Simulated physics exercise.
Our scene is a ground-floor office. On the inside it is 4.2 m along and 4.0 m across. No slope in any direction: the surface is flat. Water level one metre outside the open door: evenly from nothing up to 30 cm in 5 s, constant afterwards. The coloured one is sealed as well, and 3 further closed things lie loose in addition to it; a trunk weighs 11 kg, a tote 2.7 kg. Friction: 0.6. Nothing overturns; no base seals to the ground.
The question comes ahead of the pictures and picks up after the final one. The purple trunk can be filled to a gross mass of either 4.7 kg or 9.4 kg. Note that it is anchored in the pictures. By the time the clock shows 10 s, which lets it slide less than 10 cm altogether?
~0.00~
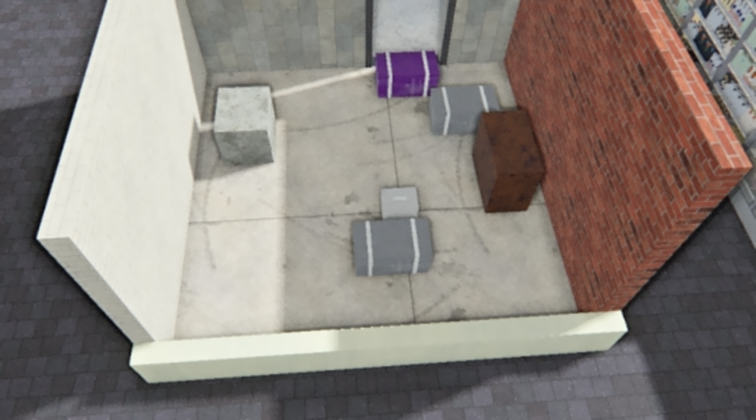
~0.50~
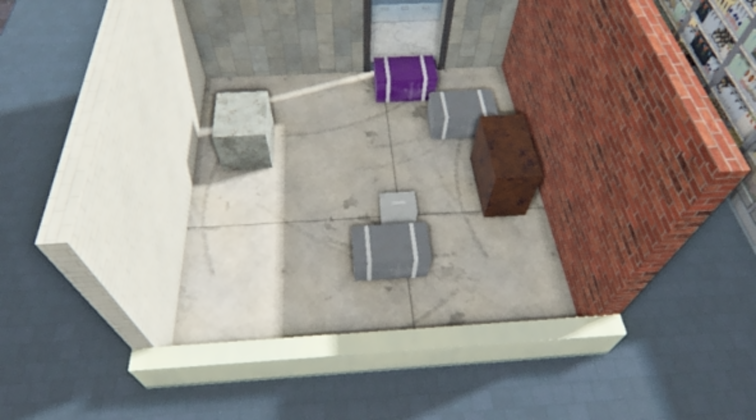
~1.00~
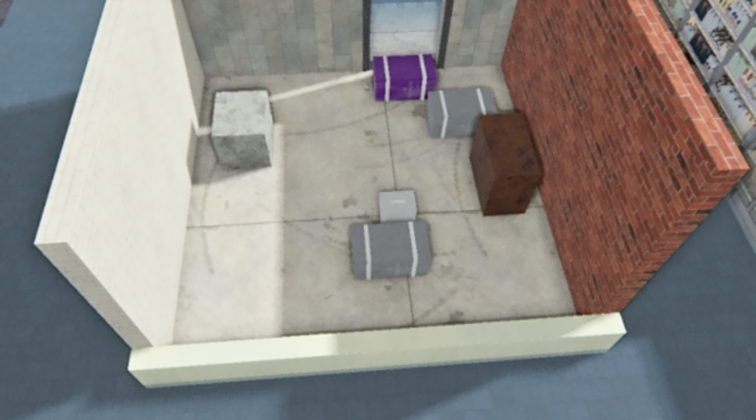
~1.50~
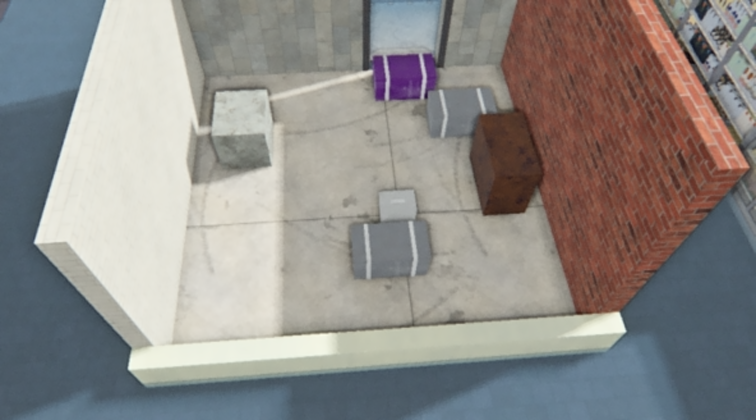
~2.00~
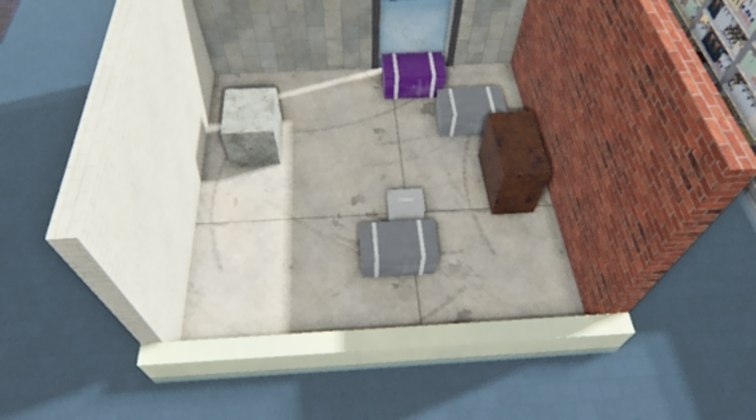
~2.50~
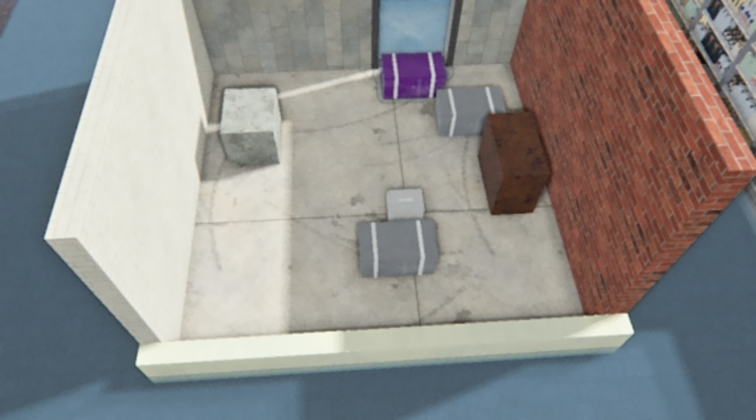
Neither filling is enough.
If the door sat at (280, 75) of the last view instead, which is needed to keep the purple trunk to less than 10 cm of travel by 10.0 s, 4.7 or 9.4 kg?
In that case the lower weight is enough.
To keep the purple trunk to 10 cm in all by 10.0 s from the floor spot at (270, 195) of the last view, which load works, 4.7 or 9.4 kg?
Here both come up short.
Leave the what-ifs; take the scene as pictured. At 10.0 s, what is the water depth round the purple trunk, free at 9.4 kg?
12 cm, roughly.
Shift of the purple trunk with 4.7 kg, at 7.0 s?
About 350 cm.
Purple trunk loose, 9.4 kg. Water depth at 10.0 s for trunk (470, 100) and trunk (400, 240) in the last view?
Roughly 17 and 16 cm.
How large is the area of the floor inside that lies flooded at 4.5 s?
7.5 m2.
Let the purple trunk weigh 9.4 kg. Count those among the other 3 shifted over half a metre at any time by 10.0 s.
3.
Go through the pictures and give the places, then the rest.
The purple trunk at (407, 63) rests on the ground; water covers 0.0 m2; 0 of 4 have shifted, in the first frame.
The purple trunk at (405, 68) rests on the ground; 0.0 m2 under water; 0 of 4 have shifted, in the second frame.
The purple trunk at (405, 67) rests on the ground; water covers 0.0 m2; 0 of 4 have shifted, in the third frame.
The purple trunk at (404, 66), on the bottom; water covers 0.0 m2; 0 of 4 have shifted, in the fourth frame.
The purple trunk at (414, 64) rests on the ground; 0.1 m2 under water; 0 of 4 have shifted, in the fifth frame.
The purple trunk at (413, 65) rests on the ground; 0.2 m2 under water; 0 of 4 have shifted, in the sixth frame.
After 3.5 s the purple trunk would be 55 cm from its start with 4.7 kg and 47 cm from its start with 9.4 kg; 5 cm of water round it then.
After 4.5 s the purple trunk would be 162 cm from its start with 4.7 kg and 112 cm from its start with 9.4 kg; 5 cm of water round it then.
After 7.0 s the purple trunk would be 332 cm from its start with 4.7 kg and 265 cm from its start with 9.4 kg; 5 cm of water round it then.
After 10.0 s the purple trunk would be 293 cm from its start with 4.7 kg and 313 cm from its start with 9.4 kg; 12 cm of water round it then.
